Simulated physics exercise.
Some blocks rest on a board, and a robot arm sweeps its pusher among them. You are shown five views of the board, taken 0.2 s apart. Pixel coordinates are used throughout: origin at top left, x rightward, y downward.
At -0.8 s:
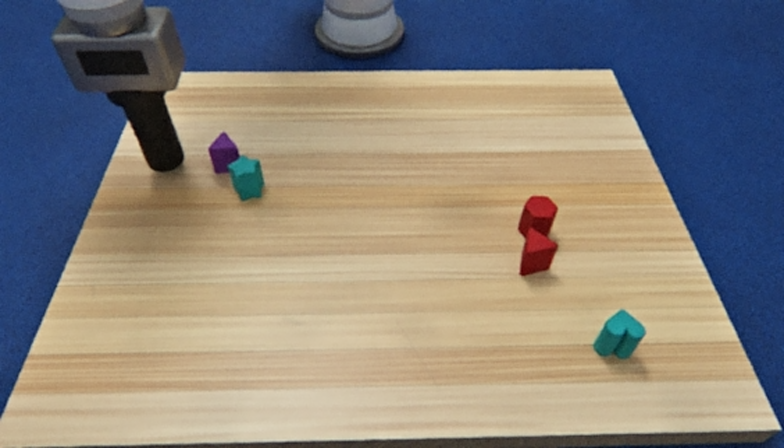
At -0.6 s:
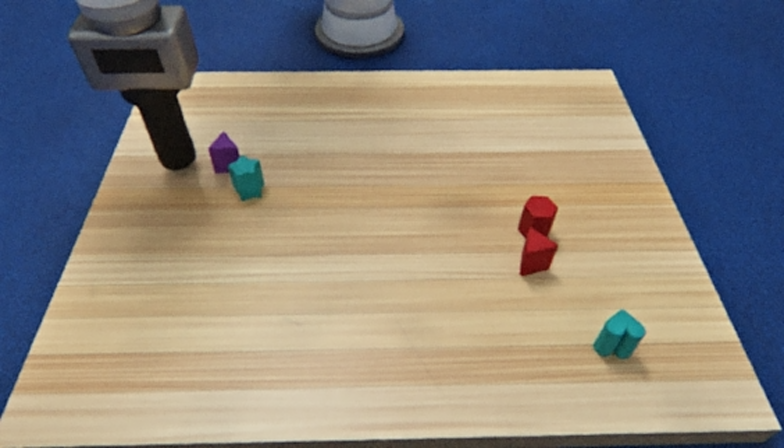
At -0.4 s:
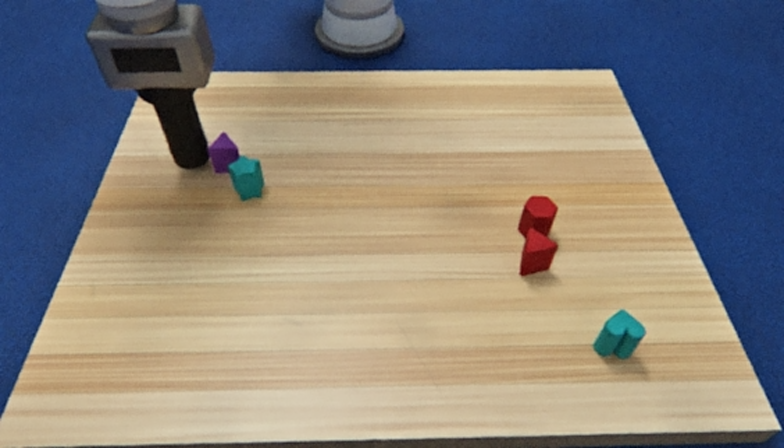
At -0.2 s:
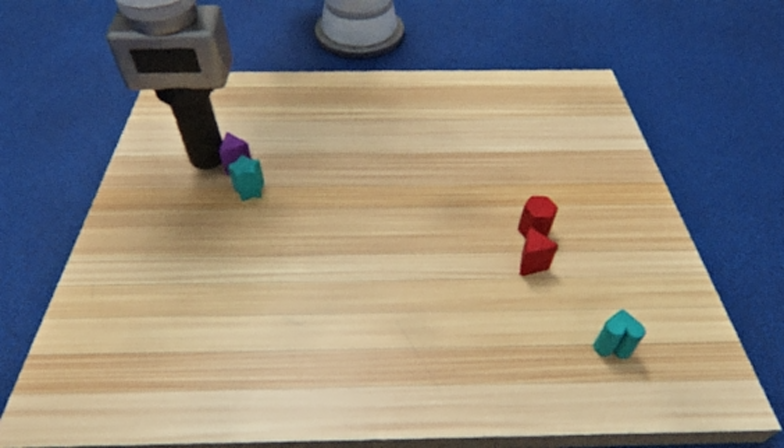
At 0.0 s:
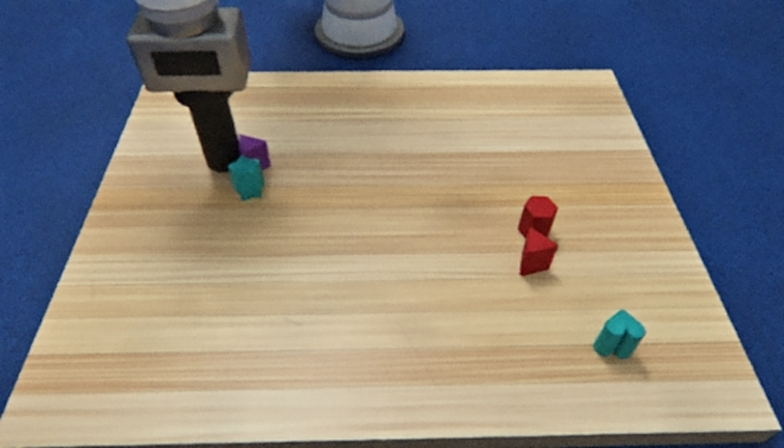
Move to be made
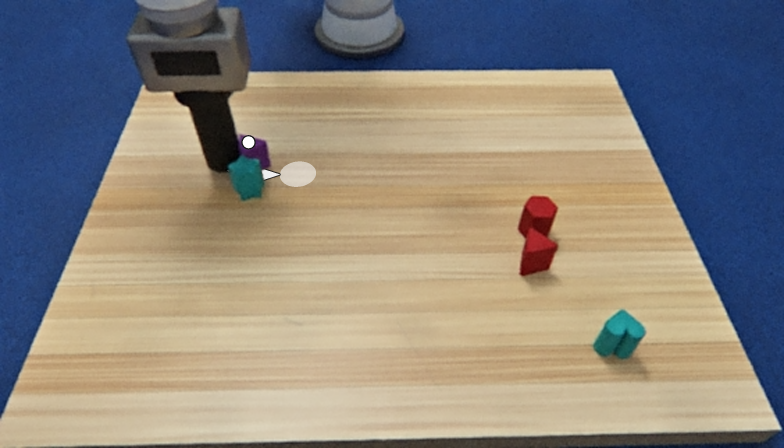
On a wooden board with a few small colored blocks, a robot arm slid its black pusher steadily to the right and nudged the purple block slightly rightward behind the turquoise star block.
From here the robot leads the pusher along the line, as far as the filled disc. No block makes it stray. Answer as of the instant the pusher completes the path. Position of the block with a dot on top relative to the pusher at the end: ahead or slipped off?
The pusher keeps it before itself.
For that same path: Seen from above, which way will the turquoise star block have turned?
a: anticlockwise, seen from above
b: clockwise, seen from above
b (clockwise, seen from above)
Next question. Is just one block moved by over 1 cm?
No, I don't think so.
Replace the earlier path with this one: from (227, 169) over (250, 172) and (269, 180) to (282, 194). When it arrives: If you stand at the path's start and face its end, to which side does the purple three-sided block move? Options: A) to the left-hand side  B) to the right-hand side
Choice A: To the left-hand side.
The line goes from (227, 169) by way of (250, 174) and (274, 175) to (298, 174); the dot is on the purple three-sided block.
The first path, step by step. Halfway along, pusher (260, 166); turquoise star block (254, 172), turned 50° clockwise; purple three-sided block (285, 145).
At the end, pusher (297, 165); turquoise star block (255, 172), turned 60° clockwise; purple three-sided block (322, 144).
